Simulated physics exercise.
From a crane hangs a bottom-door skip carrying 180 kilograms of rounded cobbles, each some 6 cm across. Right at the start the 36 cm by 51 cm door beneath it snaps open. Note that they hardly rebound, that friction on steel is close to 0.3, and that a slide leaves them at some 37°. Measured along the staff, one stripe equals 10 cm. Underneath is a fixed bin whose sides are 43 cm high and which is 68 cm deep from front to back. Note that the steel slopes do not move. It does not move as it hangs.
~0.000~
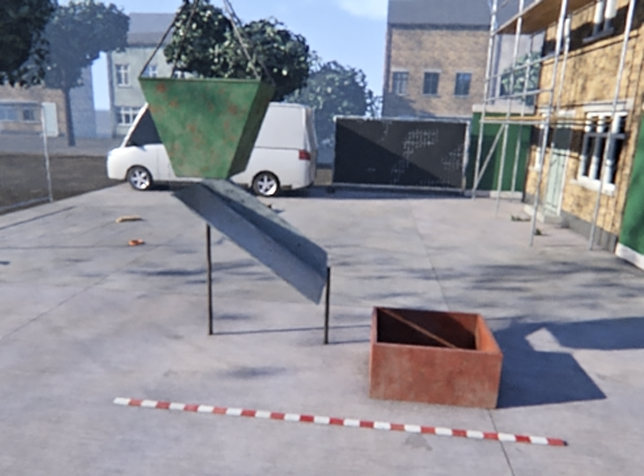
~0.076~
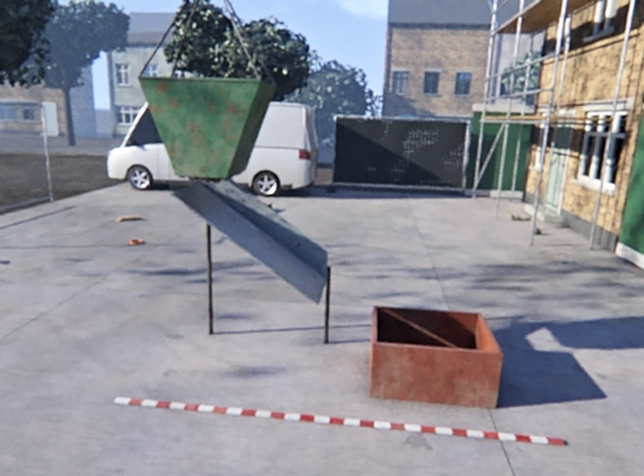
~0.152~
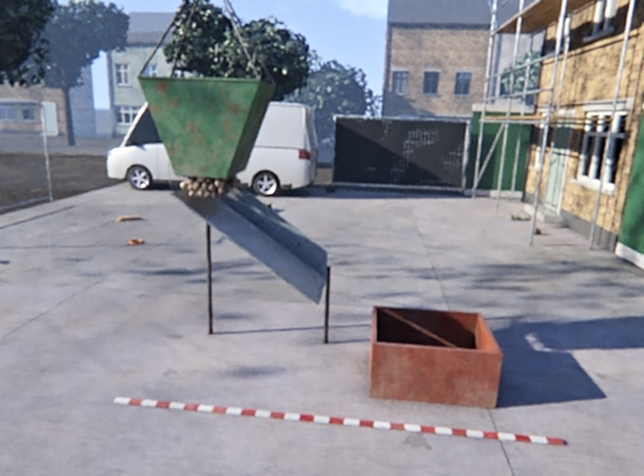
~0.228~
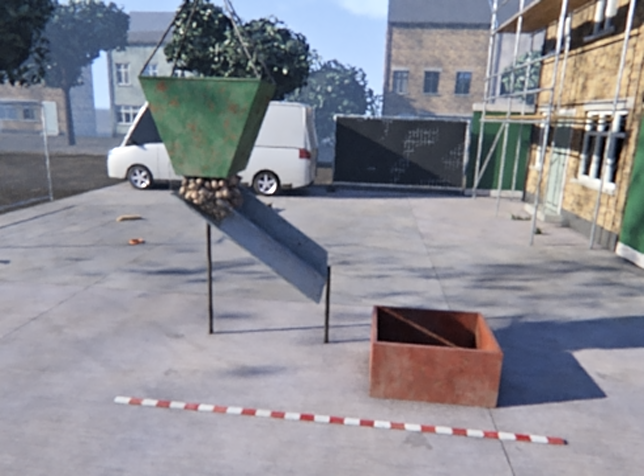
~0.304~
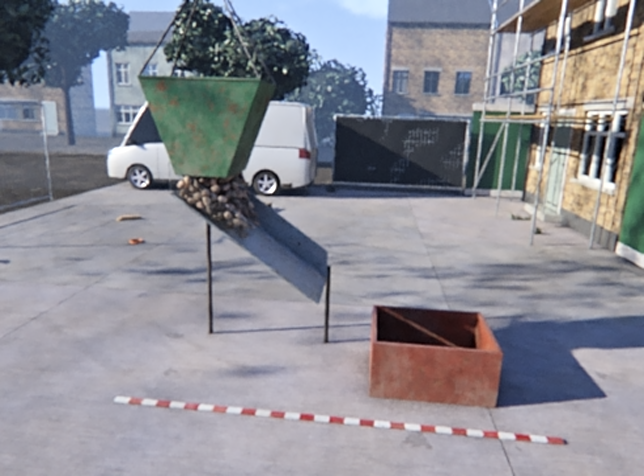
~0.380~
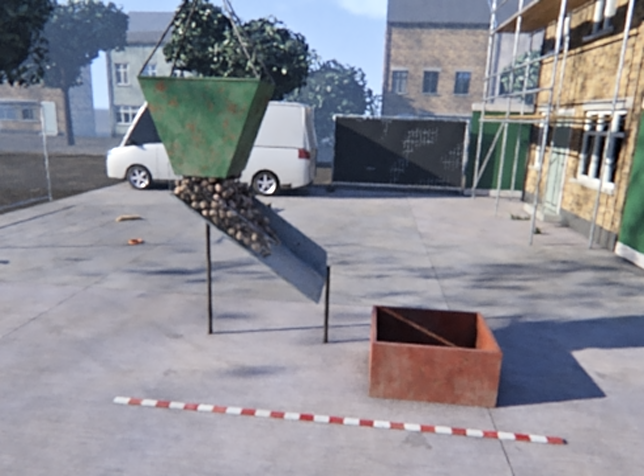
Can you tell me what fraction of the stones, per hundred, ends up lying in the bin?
I'd say around 5 in every hundred.
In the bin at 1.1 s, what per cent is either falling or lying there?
About 0 per cent of it.
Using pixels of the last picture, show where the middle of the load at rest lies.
Around (348, 363).
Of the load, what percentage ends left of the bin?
Close to 85 in a hundred.
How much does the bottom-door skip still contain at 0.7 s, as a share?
Roughly 15 per cent still sits inside.
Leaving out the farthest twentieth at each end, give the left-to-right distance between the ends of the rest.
Spread, left to right, approx 90 cm.
After 0.7 s, 16 % in the bottom-door skip, 73 % on the steel, 11 % falling or lying left of the bin; the stones farthest right are at (367, 335).
After 1.1 s, 0 % in the bottom-door skip, 51 % on the steel, 48 % falling or lying left of the bin, 1 % falling or lying in the bin; the stones farthest right are at (400, 333).
After 1.7 s, 0 % in the bottom-door skip, 3 % on the steel, 88 % falling or lying left of the bin, 5 % falling or lying in the bin, 4 % falling or lying beside or right of the bin; the stones farthest right are at (464, 379).
After 2.6 s, 0 % in the bottom-door skip, 86 % falling or lying left of the bin, 5 % falling or lying in the bin, 9 % falling or lying beside or right of the bin; the stones farthest right are at (475, 373).
After 4.5 s, 0 % in the bottom-door skip, 86 % left of the bin, 5 % in the bin, 9 % beside or right of the bin; the stones farthest right are at (475, 373).
